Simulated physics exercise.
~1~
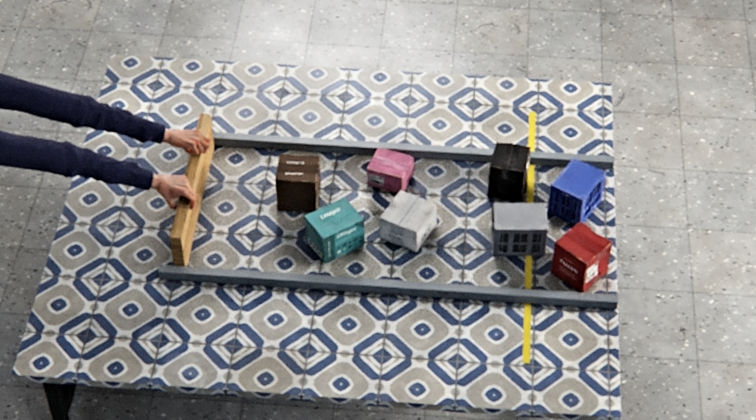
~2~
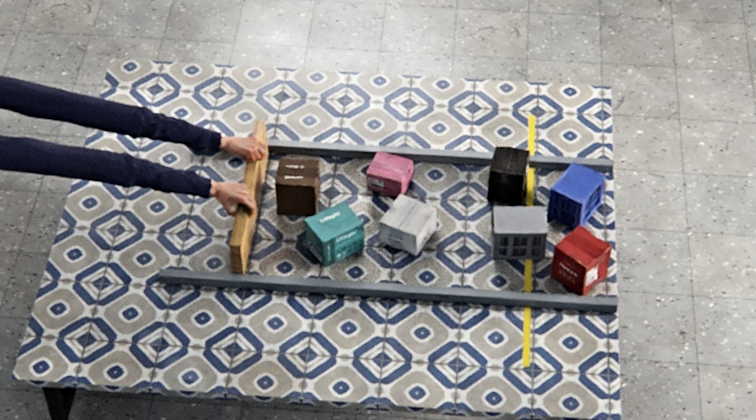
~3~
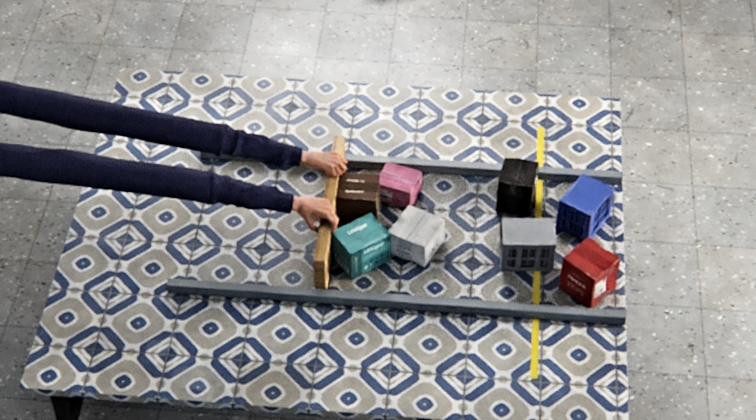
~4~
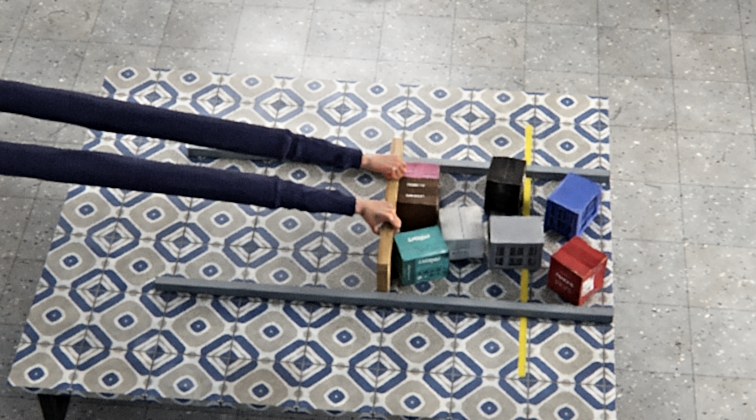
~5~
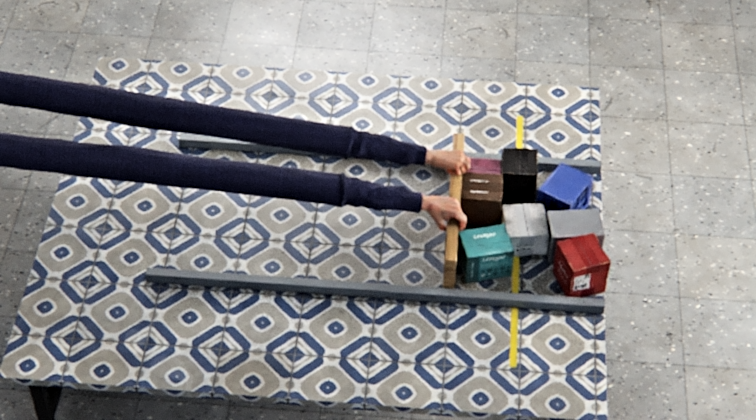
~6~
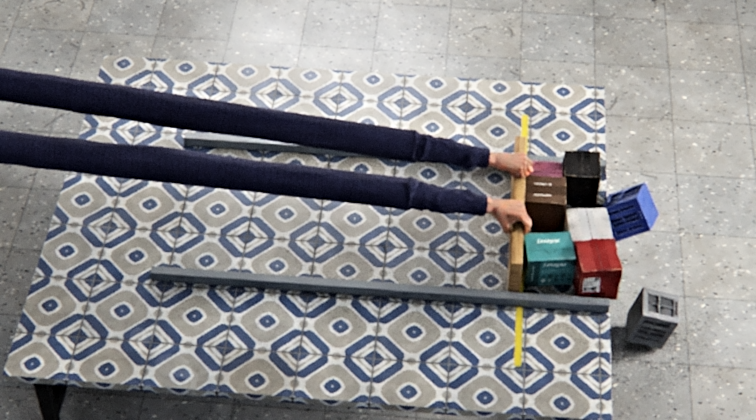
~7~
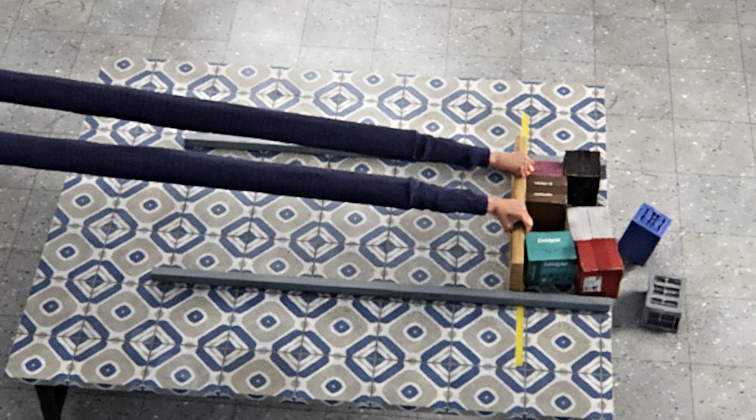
On a patterned tabletop between two grey rails, a pair of hands pushed a wooden plank steadily right, bunching the scattered coloured boxes together until it reached the yellow tape, and the grey and blue crates fell off the far edge while the rest stayed on.
